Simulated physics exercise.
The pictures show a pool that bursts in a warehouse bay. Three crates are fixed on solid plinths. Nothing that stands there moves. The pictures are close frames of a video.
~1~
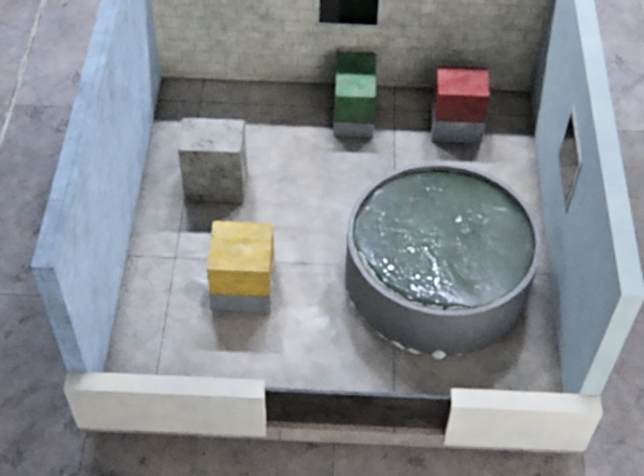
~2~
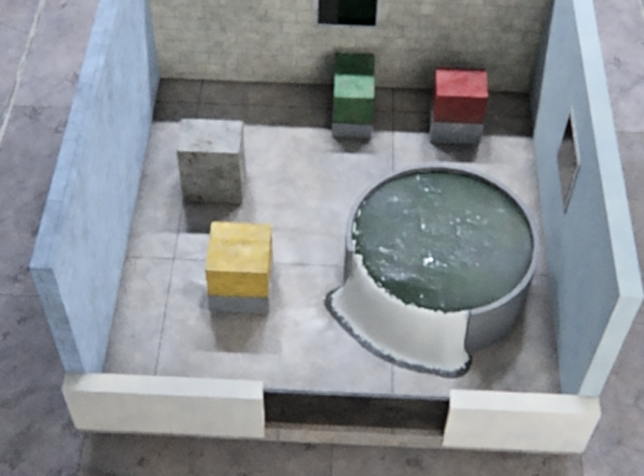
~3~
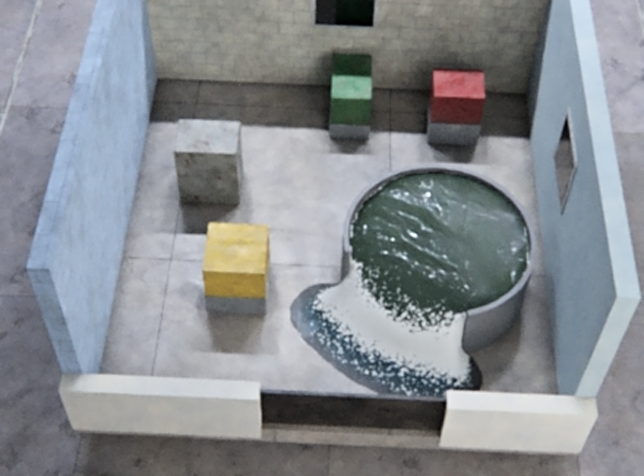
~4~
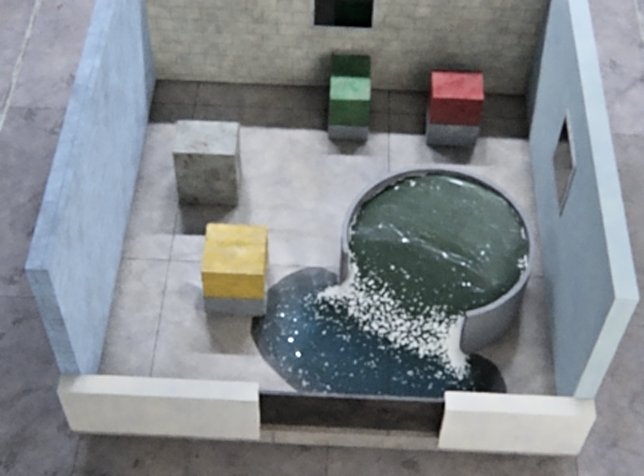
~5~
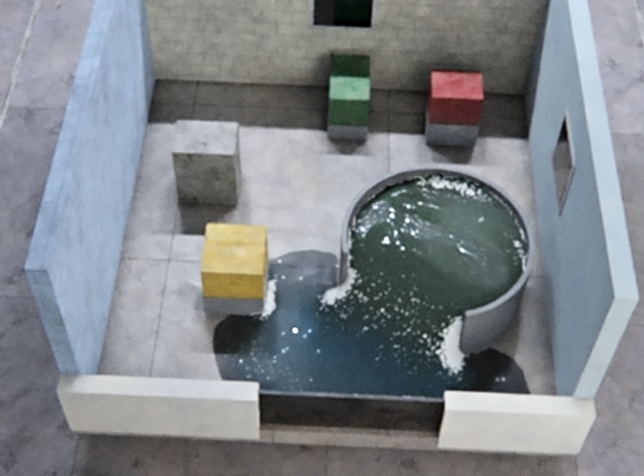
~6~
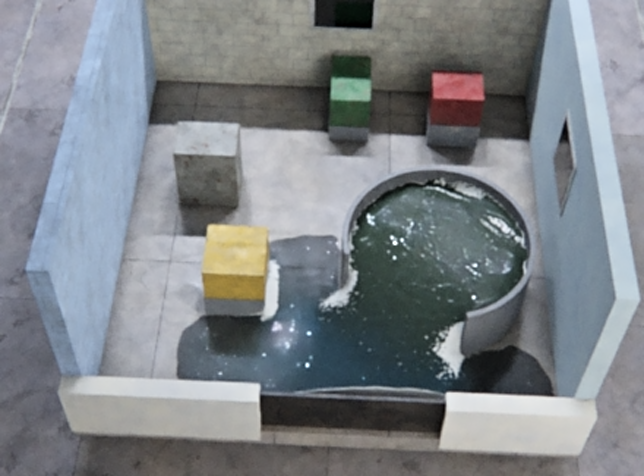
A small roofless bay with pale blue side walls and a light brick back wall is seen from above at the front, the view almost still. A round grey pool of green water stands at right, with yellow and grey blocks at left and green and red ones behind. The pool's front left side opens, and foaming water pours out, spreading left across the floor around the yellow block.
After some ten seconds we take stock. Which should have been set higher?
In the end: The green crate escapes dry; the red crate escapes dry; the yellow crate escapes dry.
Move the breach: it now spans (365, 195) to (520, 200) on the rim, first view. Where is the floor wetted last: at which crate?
That is the yellow one.
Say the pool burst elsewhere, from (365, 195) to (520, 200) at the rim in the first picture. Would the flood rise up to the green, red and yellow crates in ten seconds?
Then: The green one gets wet; the red one is soaked; the yellow one is safe.
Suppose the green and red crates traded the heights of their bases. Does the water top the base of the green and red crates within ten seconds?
In short: Green escapes it, red is safe.
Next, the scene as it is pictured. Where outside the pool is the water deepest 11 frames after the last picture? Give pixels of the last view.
I would point to (93, 406).
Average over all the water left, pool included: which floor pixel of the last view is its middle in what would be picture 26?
Around (316, 293).
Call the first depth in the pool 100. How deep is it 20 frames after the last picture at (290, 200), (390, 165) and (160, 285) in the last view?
Roughly 4, 0 and 25 per cent, in turn.
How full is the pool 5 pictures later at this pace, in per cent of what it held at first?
I make it 52 per cent.
A moment on, water covers 35 % of the floor; the green crate not reached, the red crate not reached, the yellow crate water round its plinth.
Next, water covers 45 % of the floor; the green crate not reached, the red crate not reached, the yellow crate water round its plinth.
Then, water covers 75 % of the floor; the green crate water round its plinth, the red crate water round its plinth, the yellow crate water round its plinth.
Later, water covers 100 % of the floor; the green crate water round its plinth, the red crate water round its plinth, the yellow crate water round its plinth.
In the end, water covers 100 % of the floor; the green crate stayed above the water, the red crate stayed above the water, the yellow crate stayed above the water.
